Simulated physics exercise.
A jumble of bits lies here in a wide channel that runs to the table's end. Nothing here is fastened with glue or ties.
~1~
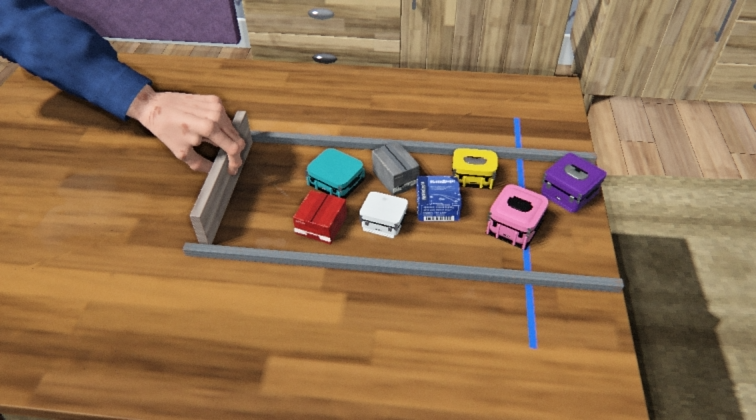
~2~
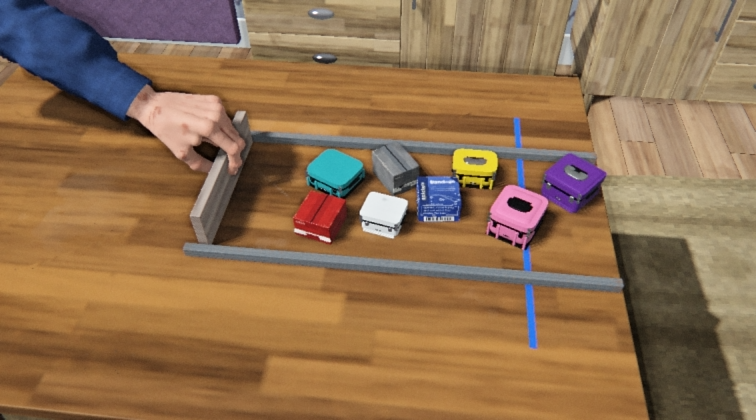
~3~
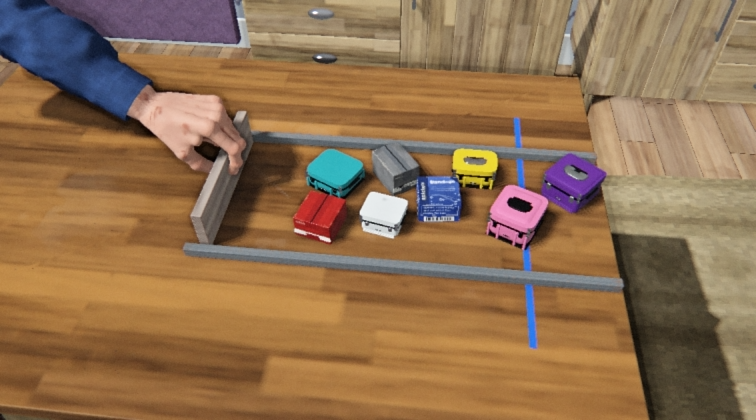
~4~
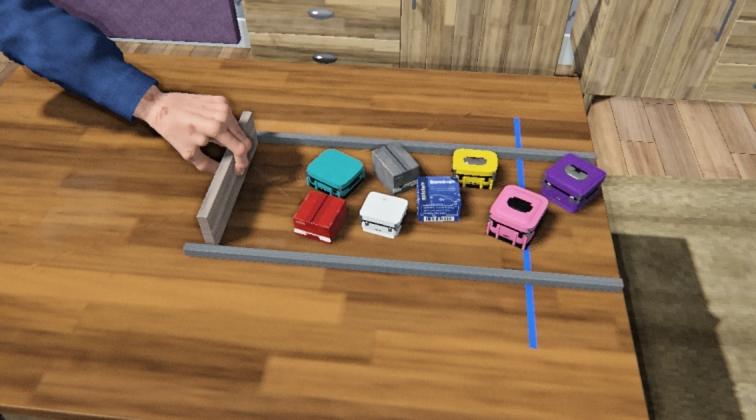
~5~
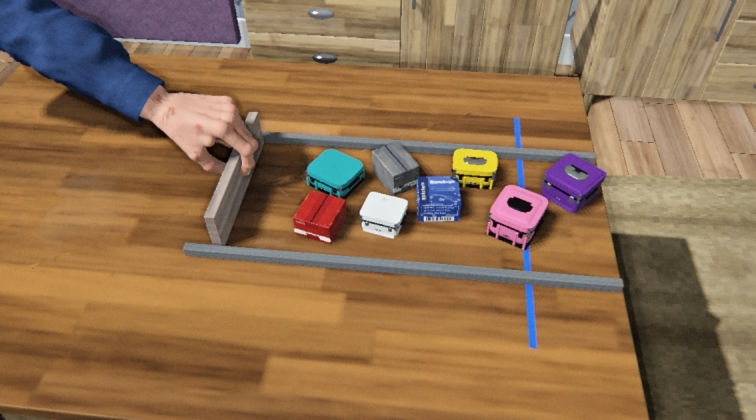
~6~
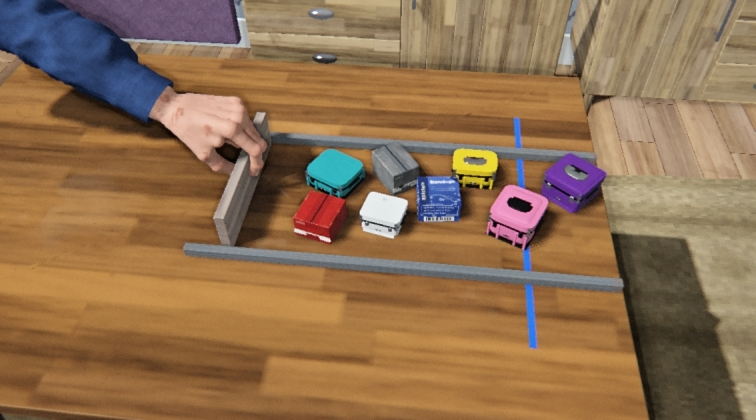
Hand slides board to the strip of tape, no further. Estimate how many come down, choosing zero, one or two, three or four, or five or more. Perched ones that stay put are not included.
Count off: Three up to four.
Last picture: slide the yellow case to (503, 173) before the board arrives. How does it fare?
Well, this time it drops away.
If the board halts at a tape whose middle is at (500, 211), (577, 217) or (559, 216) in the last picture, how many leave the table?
You'd get 1, then 6, then 6.
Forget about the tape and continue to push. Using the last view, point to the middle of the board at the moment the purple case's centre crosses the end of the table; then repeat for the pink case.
Points: About (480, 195) and about (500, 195).
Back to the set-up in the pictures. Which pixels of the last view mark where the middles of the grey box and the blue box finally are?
You'll find the first one at (584, 168) and the second at (590, 207).
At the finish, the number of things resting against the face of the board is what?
Total: 2.
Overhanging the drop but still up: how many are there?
The tally is 1.
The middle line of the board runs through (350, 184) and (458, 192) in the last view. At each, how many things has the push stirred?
The count reaches 5 first and 8 second.
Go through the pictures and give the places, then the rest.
In the first picture, purple case (573, 183); pink case (517, 216); yellow case (474, 169); board (225, 175); tape (523, 213).
In the second picture, pink case (517, 216); board (225, 175).
In the third picture, yellow case (474, 169); turquoise case (336, 175).
In the fourth picture, purple case (572, 184); grey box (396, 169).
In the fifth picture, pink case (517, 216); blue box (438, 199).
In the sixth picture, purple case (572, 184); pink case (517, 216); yellow case (474, 169); board (246, 177); tape (523, 213).
Soon after, none off yet; purple case at rest near (572, 184); pink case at rest near (517, 216); yellow case at rest near (474, 169).
In the end, the number that fall off is three or four; gone, yellow case, pink case and purple case.
